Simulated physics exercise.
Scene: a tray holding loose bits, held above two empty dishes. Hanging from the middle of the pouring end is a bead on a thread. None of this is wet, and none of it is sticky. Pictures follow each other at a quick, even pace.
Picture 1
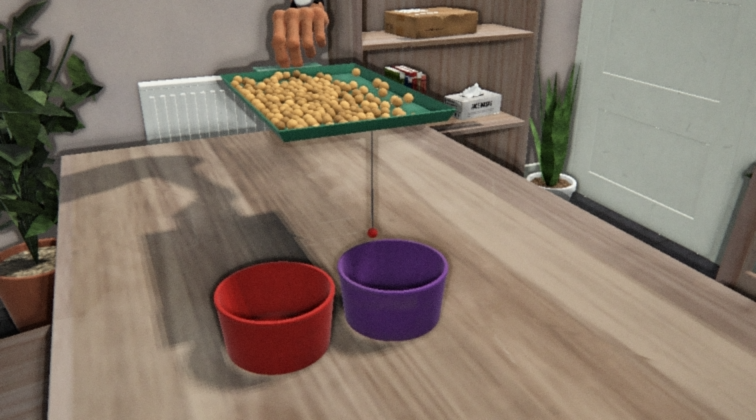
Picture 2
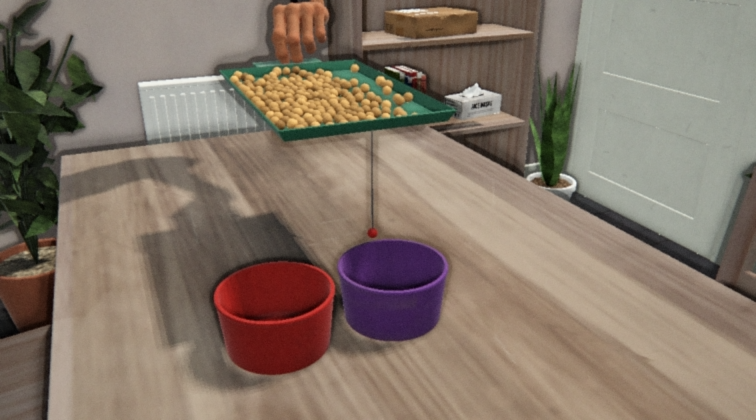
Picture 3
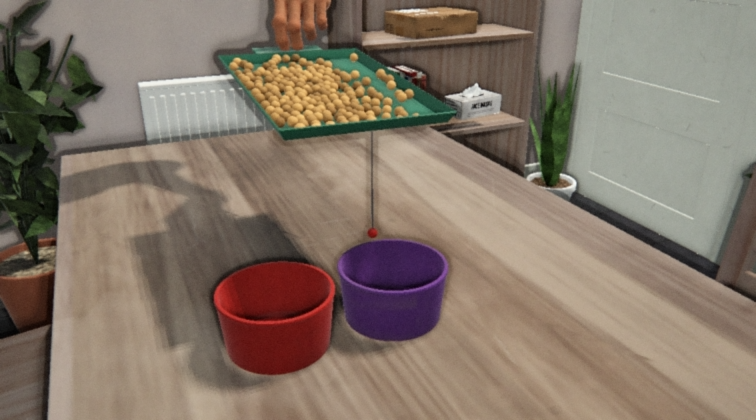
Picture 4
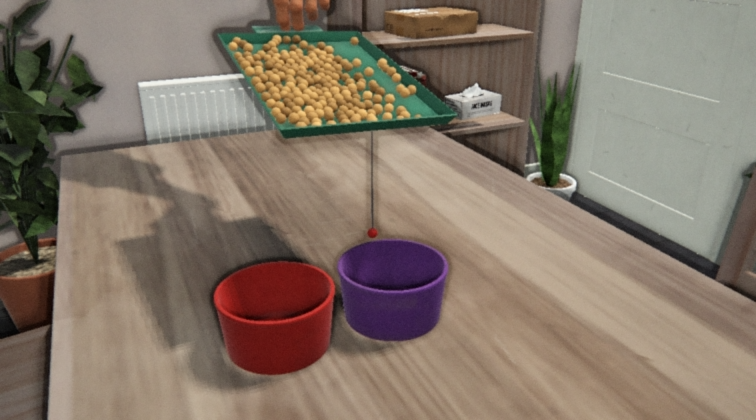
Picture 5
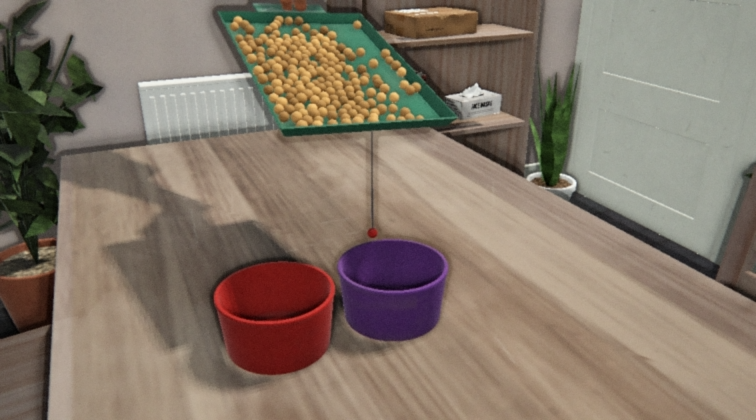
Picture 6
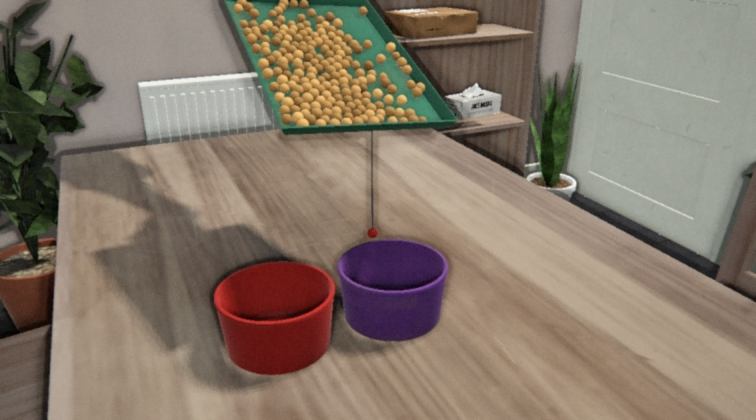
The clip opens on a green tray of small round wooden beads held by a hand above a red dish and a purple dish on a table. The tray's far end rises steadily, tilting it toward the viewer, and then the beads start shifting down its surface while the dishes stay still.
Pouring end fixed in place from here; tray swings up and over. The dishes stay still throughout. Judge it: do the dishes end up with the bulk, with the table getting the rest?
No: Most is lost.
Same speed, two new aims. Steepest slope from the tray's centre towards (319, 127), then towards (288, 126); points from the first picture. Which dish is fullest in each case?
The first try goes to the one on the left and the second to the one on the left.
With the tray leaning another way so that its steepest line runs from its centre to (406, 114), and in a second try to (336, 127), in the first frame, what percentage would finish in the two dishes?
In turn, 10 percent and then 60 percent.
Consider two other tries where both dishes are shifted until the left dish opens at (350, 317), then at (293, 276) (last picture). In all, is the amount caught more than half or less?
At place one the minor share; at place two the minor share.
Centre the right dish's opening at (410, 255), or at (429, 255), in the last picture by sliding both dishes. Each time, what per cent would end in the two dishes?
40 and 60 %.
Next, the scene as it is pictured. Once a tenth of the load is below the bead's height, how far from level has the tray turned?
Around 60 degrees of turn.
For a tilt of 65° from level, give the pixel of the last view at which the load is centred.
Roughly (419, 171).
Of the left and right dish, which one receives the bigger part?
The right-positioned one, it's fuller.
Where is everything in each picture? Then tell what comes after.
Corners of the pouring end at (284, 129) and (448, 108), level; middle of the load at (308, 101), round wooden beads; left dish at (293, 342); right dish at (417, 311); bead on its thread at (373, 233), in the first frame.
Corners of the pouring end at (284, 128) and (448, 109), level; middle of the load at (308, 99), in the second frame.
Corners of the pouring end at (284, 127) and (449, 110), tipped barely, lowest at the right corner; middle of the load at (308, 92), in the third frame.
Corners of the pouring end at (285, 126) and (449, 112), tipped a little, lowest at the right corner; middle of the load at (309, 82), a stray few on the move, in the fourth frame.
Corners of the pouring end at (286, 124) and (450, 115), tipped clearly, lowest at the right corner; middle of the load at (312, 74), about a quarter on the move, in the fifth frame.
Corners of the pouring end at (287, 123) and (450, 117), tipped clearly, lowest at the right corner; middle of the load at (318, 69), nearly all on the move; left dish at (293, 342); right dish at (417, 311), in the sixth frame.
Soon after the last picture, tray tipped steeply; about a third on the tray; a small part in the right dish; a small part outside both; about half in the air.
A little later, tray tipped past a quarter turn; a stray few in the left dish; about a third in the right dish; about two thirds outside both; a stray few in the air.
Later still, tray tipped past a quarter turn; a stray few in the left dish; about a third in the right dish; about two thirds outside both.
By the end, tray tipped past a quarter turn; a stray few in the left dish; about a third in the right dish; about two thirds outside both.
